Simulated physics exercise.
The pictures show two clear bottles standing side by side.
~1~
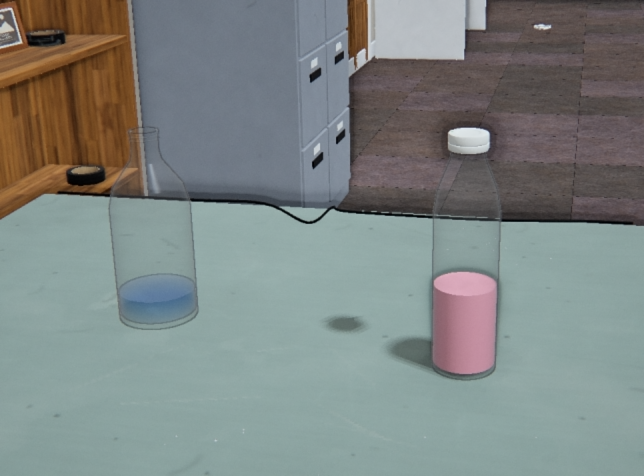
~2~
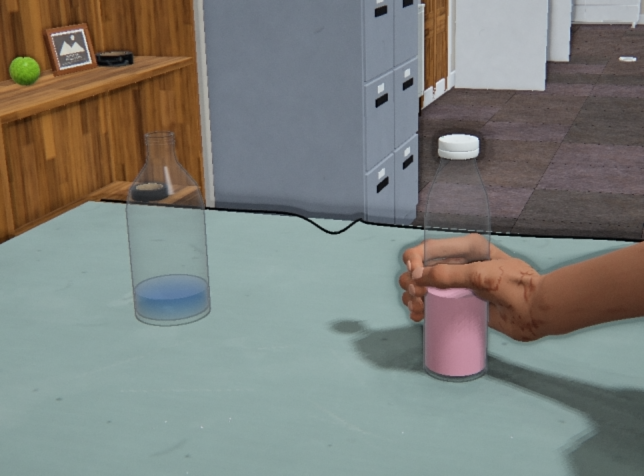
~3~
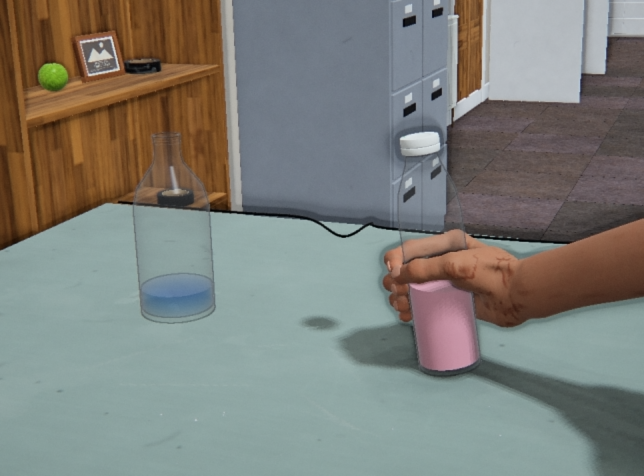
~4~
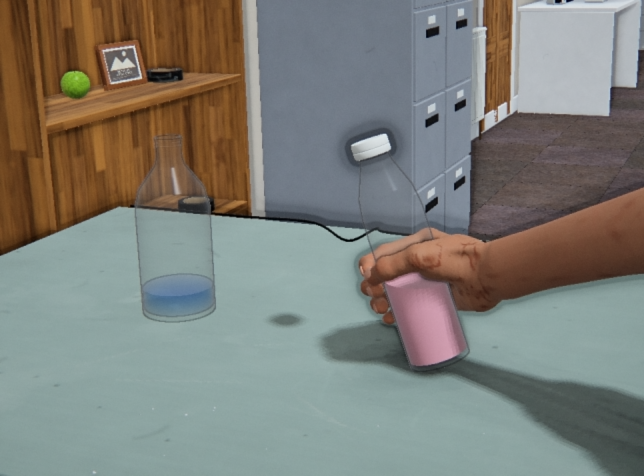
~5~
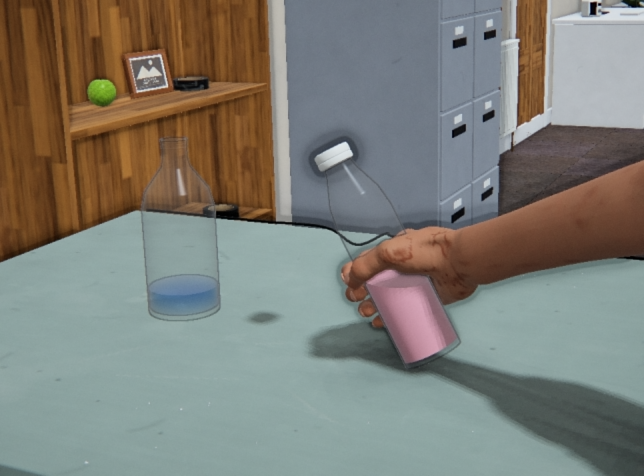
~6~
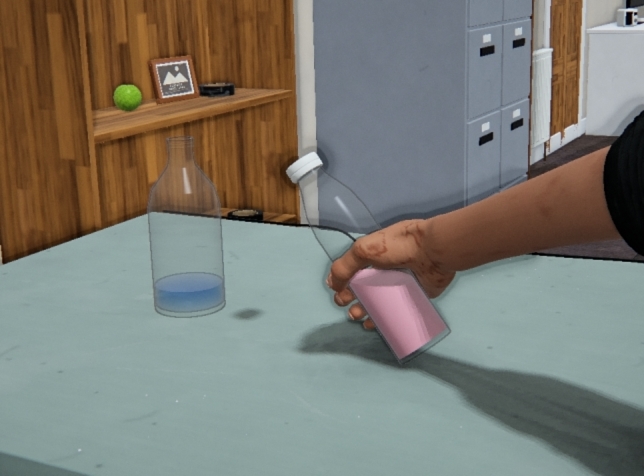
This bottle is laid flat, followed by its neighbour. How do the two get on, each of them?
As I see it, left: The result will be no loss, right: The result will be no loss.
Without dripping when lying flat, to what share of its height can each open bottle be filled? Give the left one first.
In order, the limits are 24 % and 22 %.
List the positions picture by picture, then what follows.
Both stand upright; right bottle (466, 252) about a third full, capped; left bottle (151, 221) nearly empty, open, in the first frame.
A hand takes the right bottle; right bottle about a third full, surface at (456, 288); left bottle nearly empty, surface at (171, 287), in the second frame.
The right bottle is being lowered; right bottle (435, 252) about a third full; left bottle (172, 222) nearly empty, in the third frame.
The right bottle is being lowered; right bottle about a third full, surface at (414, 280); left bottle nearly empty, surface at (178, 285), in the fourth frame.
The right bottle is being lowered; right bottle (381, 252) tipped 30°; left bottle (179, 223) nearly empty, in the fifth frame.
The right bottle is being lowered; right bottle (362, 253) tipped 35°, capped; left bottle nearly empty, surface at (189, 282), open, in the sixth frame.
A moment on, the right bottle is nearly down; right bottle, all still inside.
Further on, the right bottle lies flat; right bottle, all still inside.
When it is over, both lie flat; right bottle, all still inside; left bottle, all still inside.
